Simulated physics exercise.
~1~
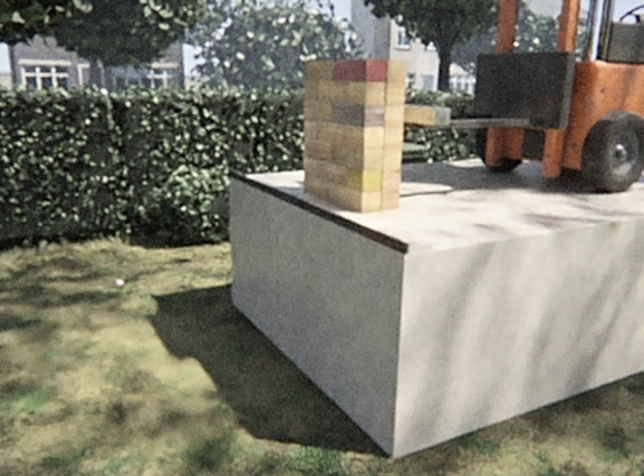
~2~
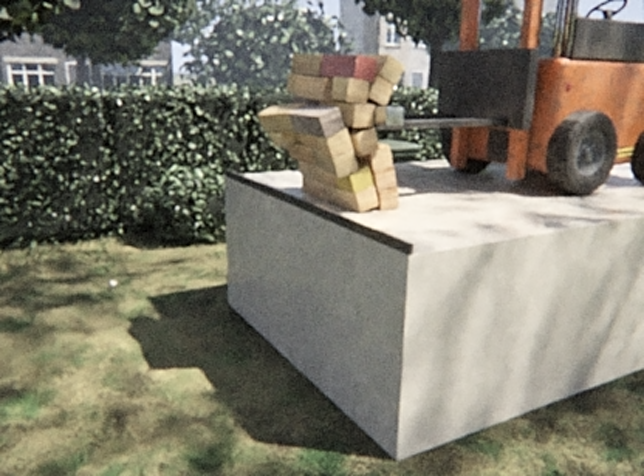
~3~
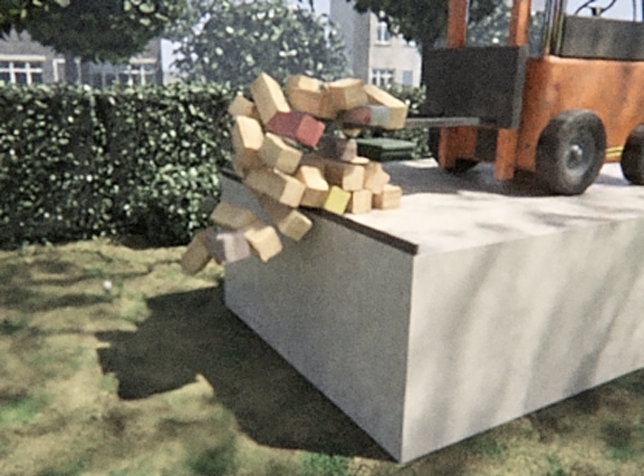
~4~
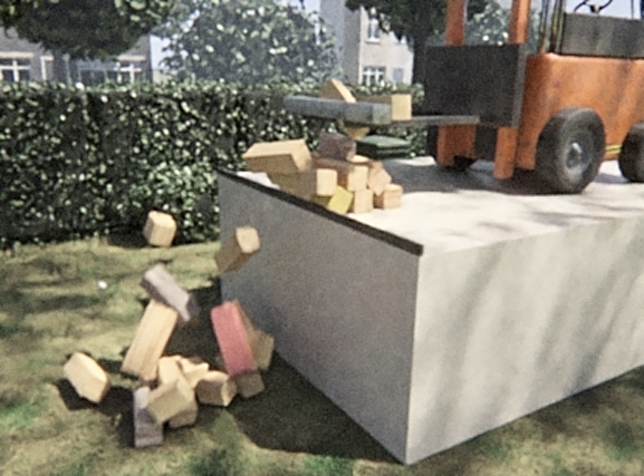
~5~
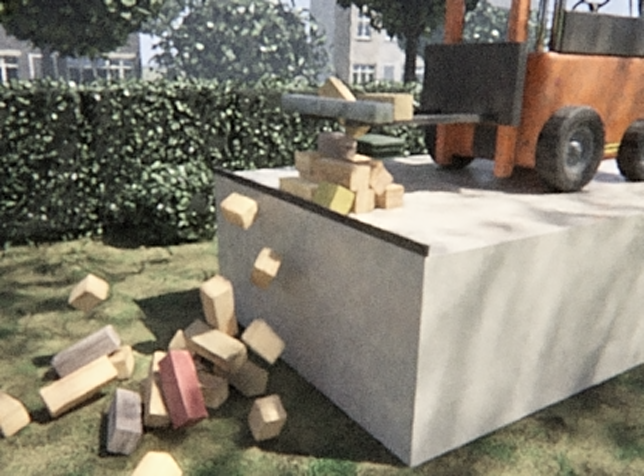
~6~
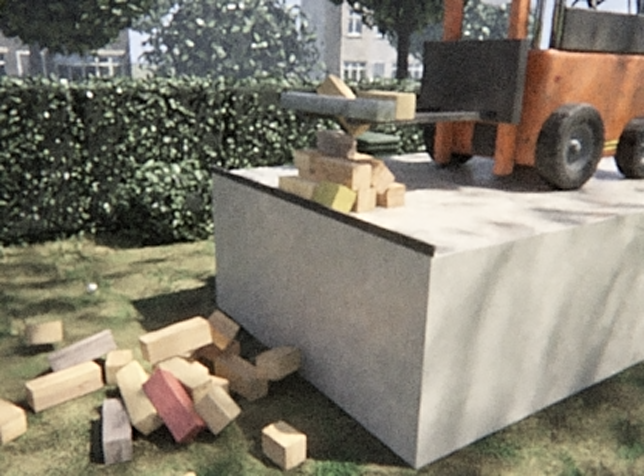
An orange forklift pushes a stack of wooden blocks, and most tumble onto the grass.
